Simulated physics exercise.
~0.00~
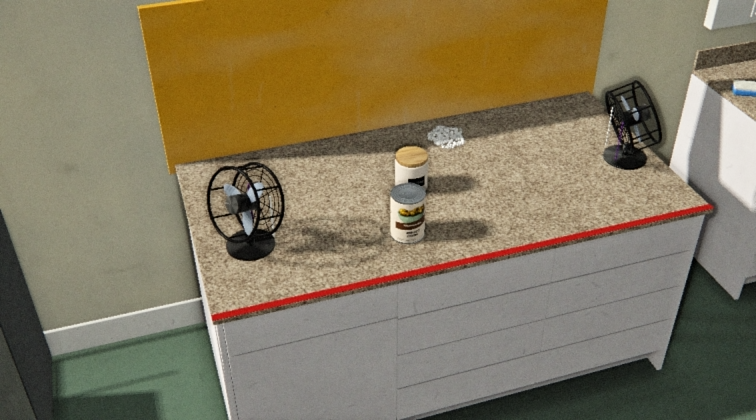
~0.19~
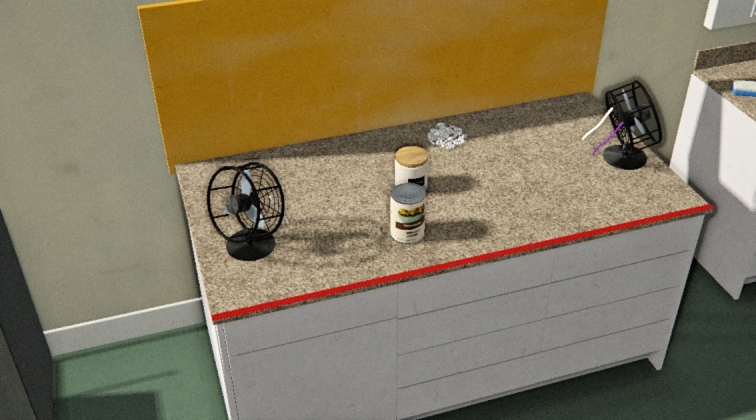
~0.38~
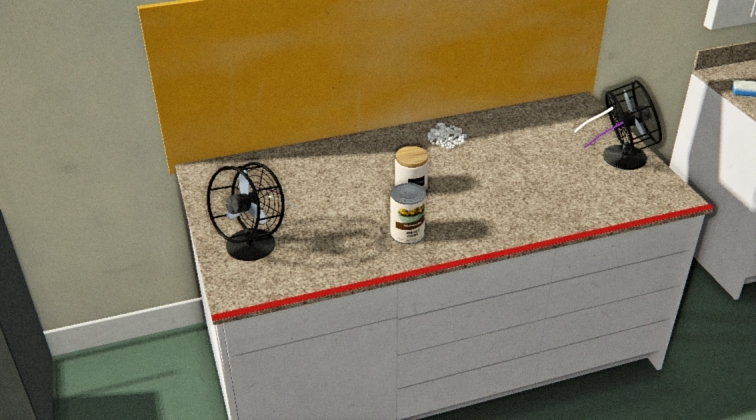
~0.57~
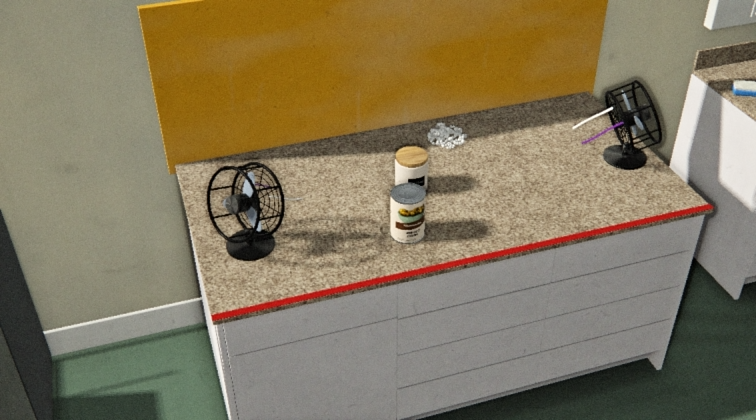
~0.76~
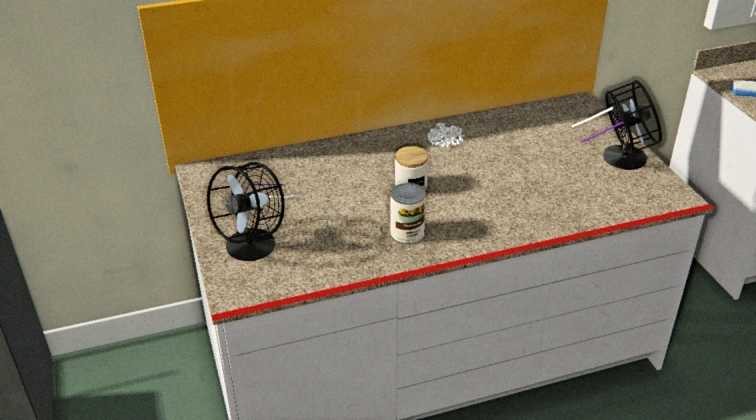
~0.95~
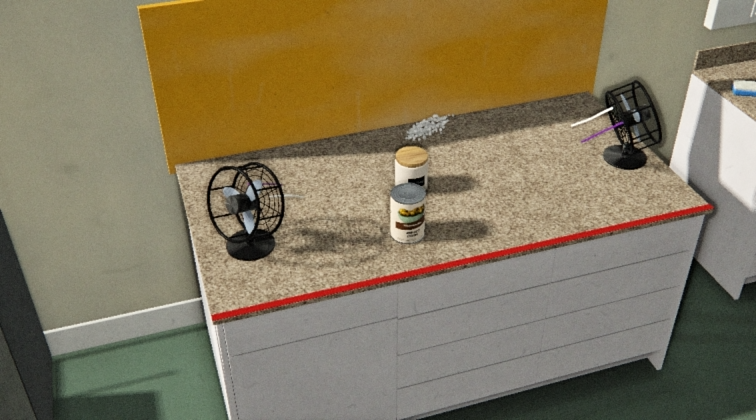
On a speckled benchtop, two facing fans running, ribbons streaming leftward from the right one, then white beads shifting slightly left.
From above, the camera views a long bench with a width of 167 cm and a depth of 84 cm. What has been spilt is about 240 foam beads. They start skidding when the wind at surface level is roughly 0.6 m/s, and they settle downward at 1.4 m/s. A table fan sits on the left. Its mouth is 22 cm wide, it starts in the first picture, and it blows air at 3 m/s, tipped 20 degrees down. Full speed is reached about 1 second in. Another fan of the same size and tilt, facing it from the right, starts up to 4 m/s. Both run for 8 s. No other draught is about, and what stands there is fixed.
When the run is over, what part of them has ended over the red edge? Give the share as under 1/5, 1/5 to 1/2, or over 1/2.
Under 1/5 of them.
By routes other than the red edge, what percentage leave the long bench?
50 %.
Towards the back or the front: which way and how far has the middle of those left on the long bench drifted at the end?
It drifted backwards, around 15 cm in all.
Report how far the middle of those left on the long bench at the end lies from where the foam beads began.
About 20 centimetres.
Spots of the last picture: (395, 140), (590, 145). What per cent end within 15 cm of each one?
I would say around 50 % and 0 % respectively.
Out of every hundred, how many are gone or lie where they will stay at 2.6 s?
0 %.
After 1.6 s the count stands so, 0 % are over the red edge; the middle of those left on the top is near (405, 120).
After 2.6 s the count stands so, 0 % are over the red edge; the middle of those left on the top is near (390, 123).
After 4.4 s the count stands so, 0 % are over the red edge; the middle of those left on the top is near (389, 125).
After 8.0 s, at the end, 0 % are over the red edge; the middle of those left on the top is near (392, 124).
